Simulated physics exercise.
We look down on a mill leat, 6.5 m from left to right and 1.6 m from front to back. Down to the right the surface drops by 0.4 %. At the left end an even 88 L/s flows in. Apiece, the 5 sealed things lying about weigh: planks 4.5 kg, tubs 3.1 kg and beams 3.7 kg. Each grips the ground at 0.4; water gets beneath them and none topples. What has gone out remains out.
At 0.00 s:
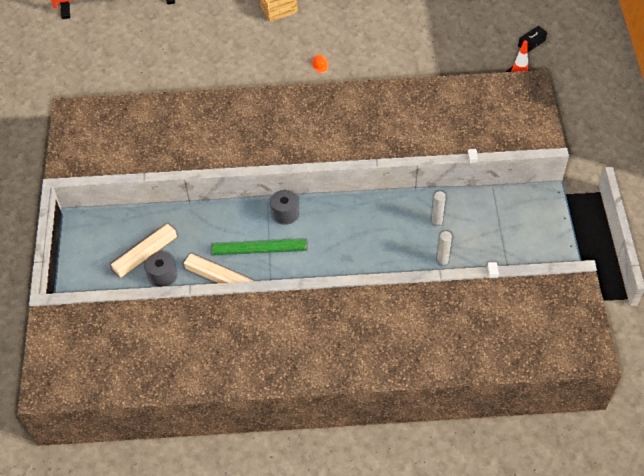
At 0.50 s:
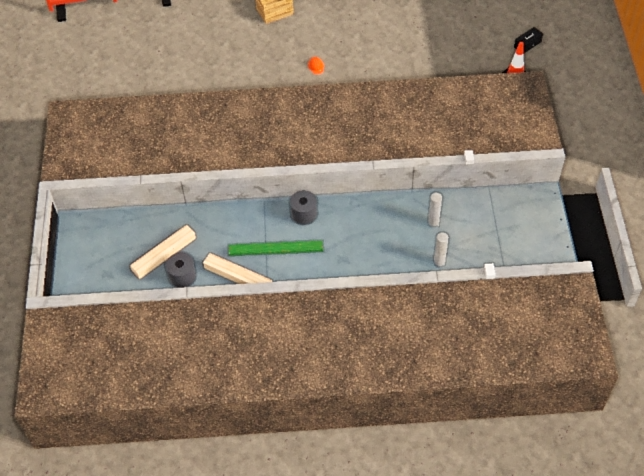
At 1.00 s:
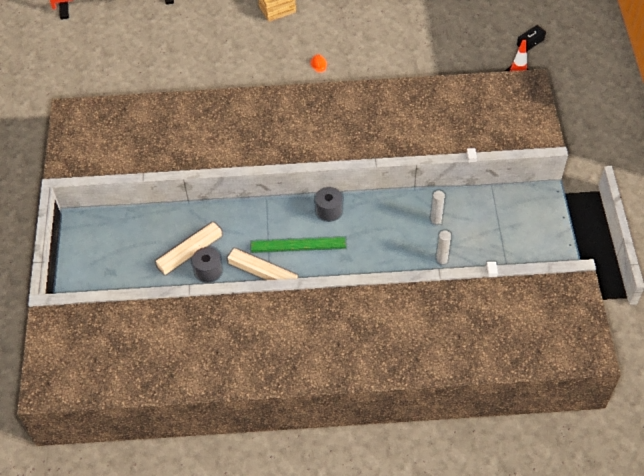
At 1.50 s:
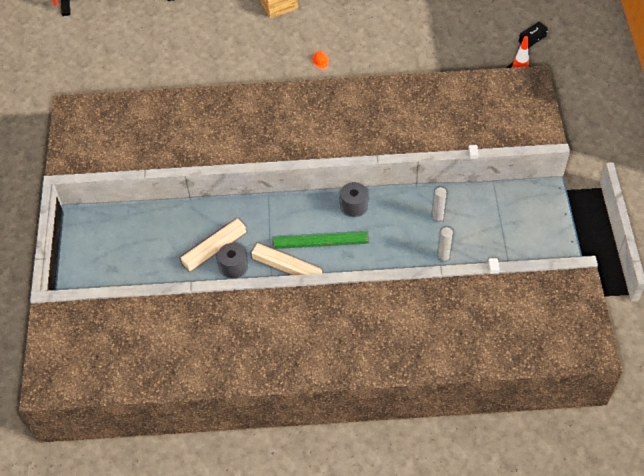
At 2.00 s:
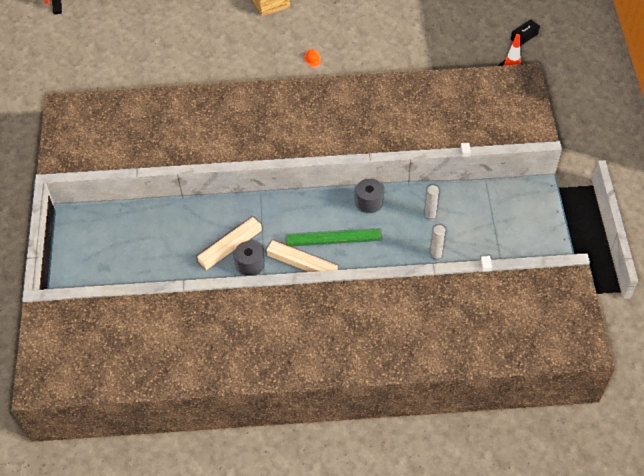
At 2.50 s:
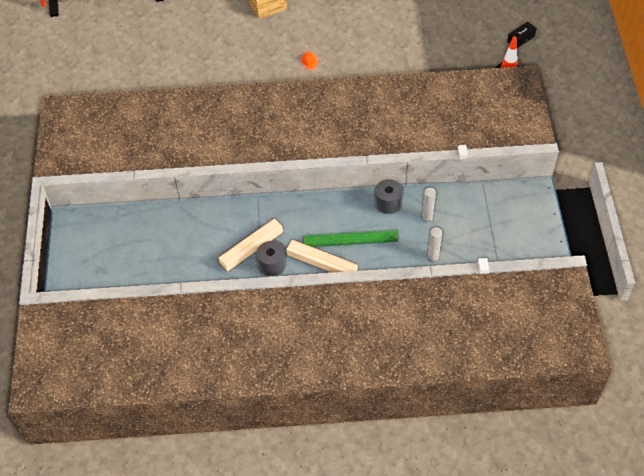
In a shallow, stone-edged water channel between two banks of brown earth, a green plank, two pale wooden beams and two dark tubs drifted steadily rightward together, while two upright posts stayed put.
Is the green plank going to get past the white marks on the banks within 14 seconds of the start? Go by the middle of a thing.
Oh, that one gets there.
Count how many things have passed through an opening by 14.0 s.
3.
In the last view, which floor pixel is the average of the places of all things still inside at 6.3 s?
The average lands around (419, 265).
After 3.5 s the green plank is near (392, 235), 1.8 m from its start, afloat; 0 of 5 are over the mark; 5 afloat.
After 6.3 s the green plank has gone out; 2 of 5 are over the mark; 3 afloat.
After 10.0 s the green plank has gone out; 3 of 5 are over the mark; 2 afloat.
After 14.0 s the green plank has gone out; 3 of 5 are over the mark; 2 afloat.
